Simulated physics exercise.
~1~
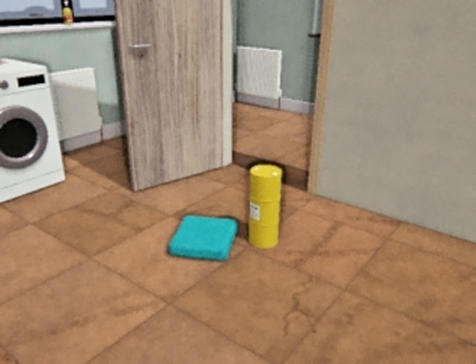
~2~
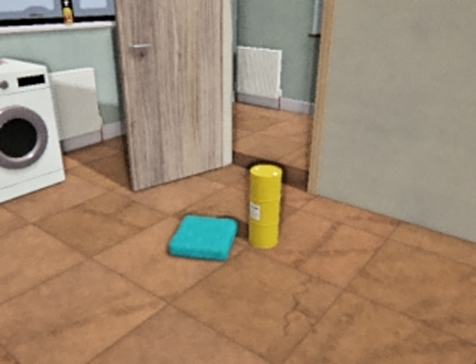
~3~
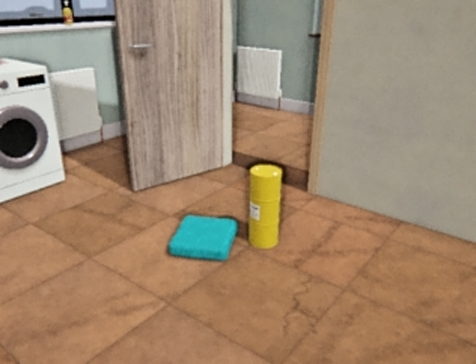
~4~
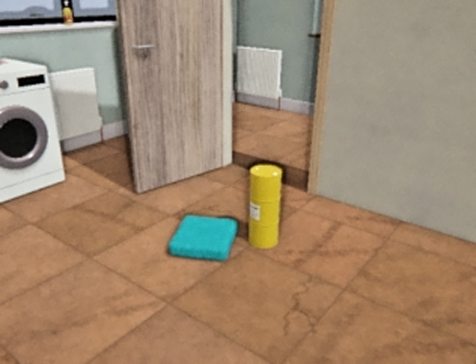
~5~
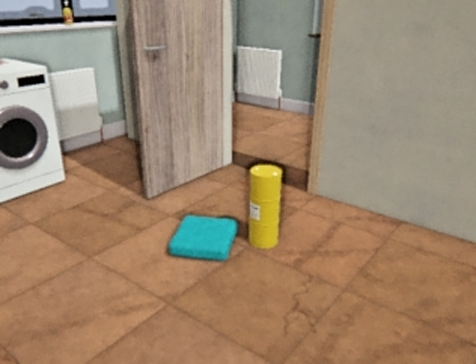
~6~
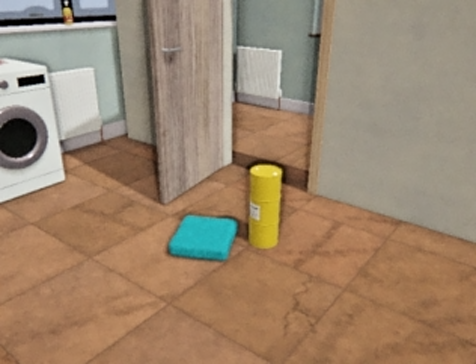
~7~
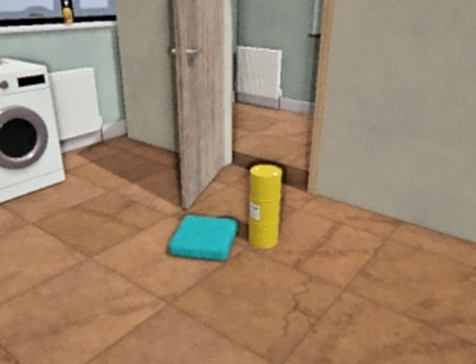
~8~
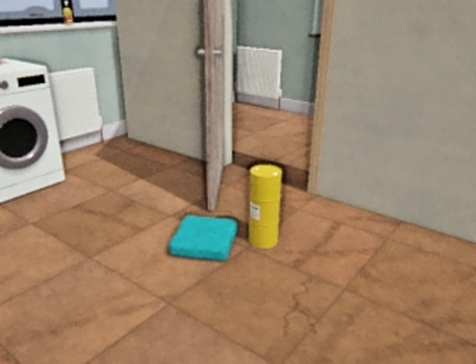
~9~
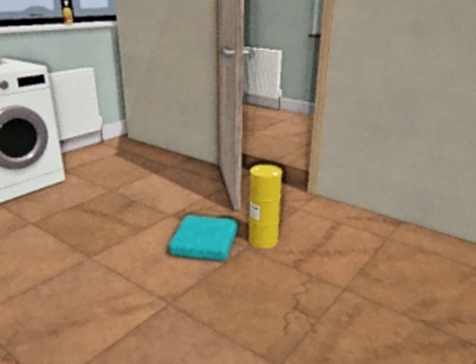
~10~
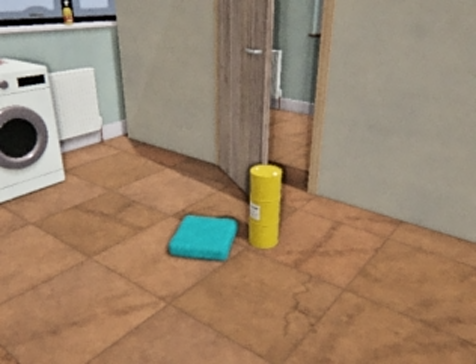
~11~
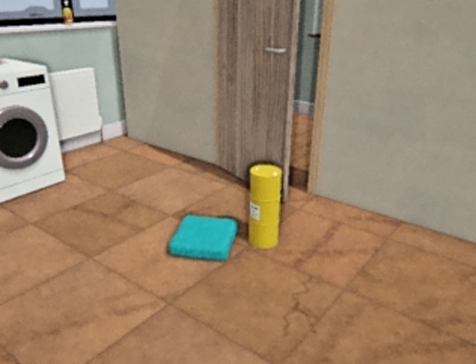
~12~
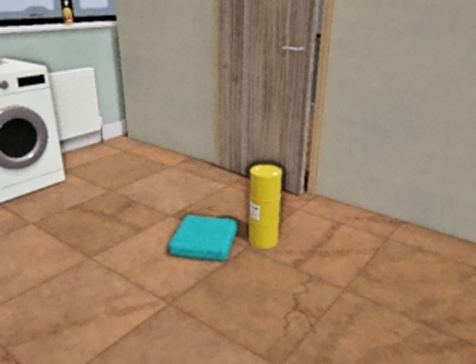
A wooden door with a silver handle stands wide open in a room with brown tiled floor and grey-green walls, seen from slightly above by a still camera. A yellow canister stands on the floor near the doorway, with a flat turquoise cushion lying just to its left, and a white washing machine sits at the left edge near a radiator. The door starts to swing, turning edge-on as it passes behind the cushion and canister without disturbing either. It carries on to the right, covering the opening, and ends closed behind the canister.
